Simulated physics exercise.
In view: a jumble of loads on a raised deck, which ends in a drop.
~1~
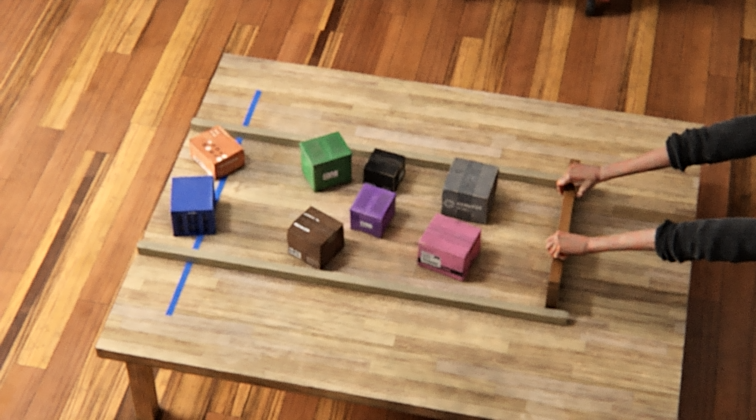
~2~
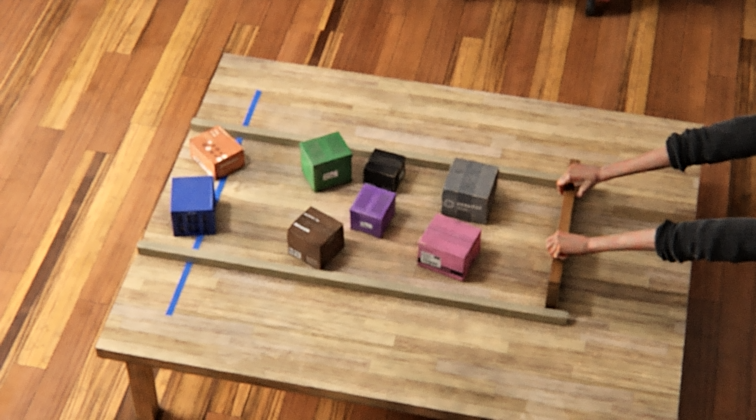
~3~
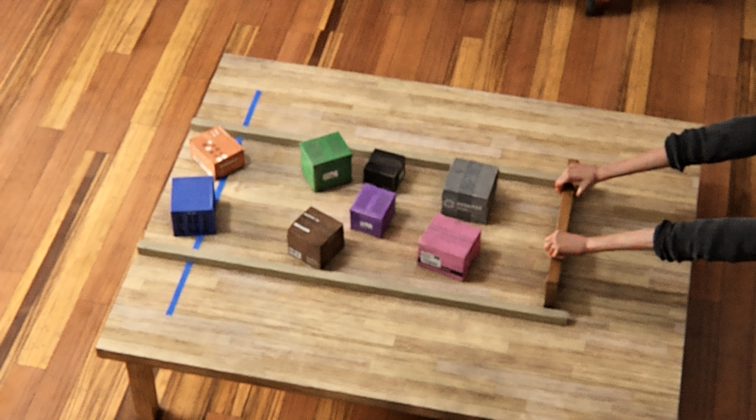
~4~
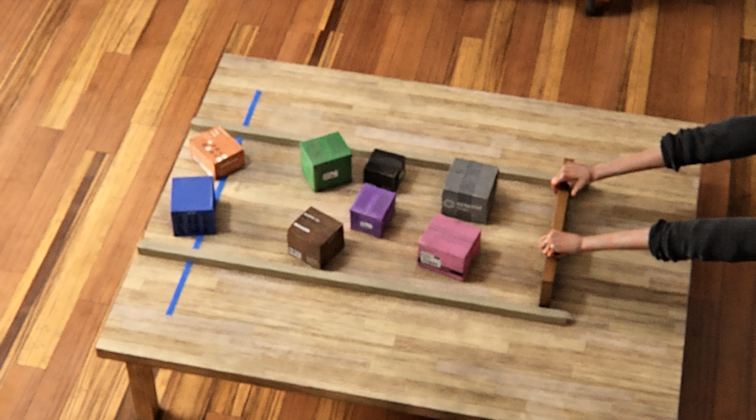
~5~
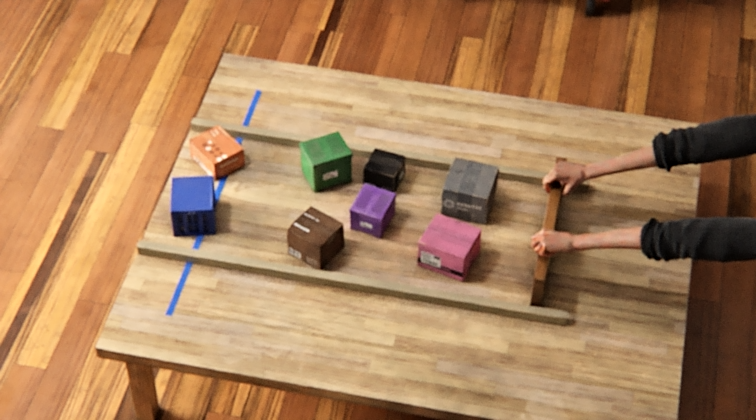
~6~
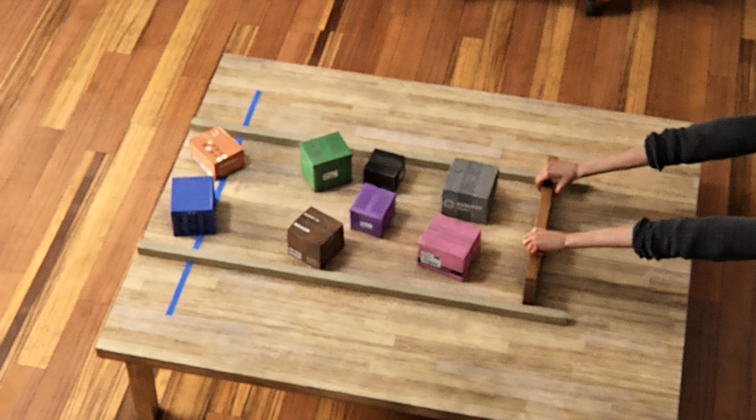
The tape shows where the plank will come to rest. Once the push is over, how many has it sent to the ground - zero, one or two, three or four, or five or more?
Once it is over, it has sent five or more to the ground.
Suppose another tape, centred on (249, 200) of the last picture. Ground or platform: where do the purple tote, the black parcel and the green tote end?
Purple tote stays put, black parcel stays put, green tote goes down.
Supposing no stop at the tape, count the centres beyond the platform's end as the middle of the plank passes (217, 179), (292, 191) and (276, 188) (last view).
Counts by place: 6 / 1 / 1.
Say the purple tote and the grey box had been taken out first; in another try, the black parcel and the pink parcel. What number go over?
I'd say 4 the first time and 3 the second time.
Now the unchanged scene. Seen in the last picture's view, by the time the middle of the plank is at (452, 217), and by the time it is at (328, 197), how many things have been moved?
It comes to 2 for the first spot, 7 for the other.
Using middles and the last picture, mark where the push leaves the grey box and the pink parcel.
Final positions: Near (204, 150); near (179, 208).
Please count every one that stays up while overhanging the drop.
Result: 0.
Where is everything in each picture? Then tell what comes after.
Orange box (217, 153); blue crate (194, 206); green tote (326, 162); plank (563, 234); tape (217, 195), in the first frame.
Blue crate (194, 206); purple tote (373, 211), in the second frame.
Green tote (326, 162); black parcel (384, 171), in the third frame.
Orange box (217, 153); grey box (470, 191), in the fourth frame.
Blue crate (194, 206); plank (549, 232), in the fifth frame.
Orange box (217, 153); blue crate (194, 206); green tote (326, 162); plank (541, 231); tape (217, 195), in the sixth frame.
Early on, none off yet; orange box at rest near (217, 153); blue crate at rest near (194, 206); green tote travelled a little near (302, 157).
Finally, the number that fall off is five or more; lost, purple tote, black parcel, brown parcel, green tote, blue crate and orange box.
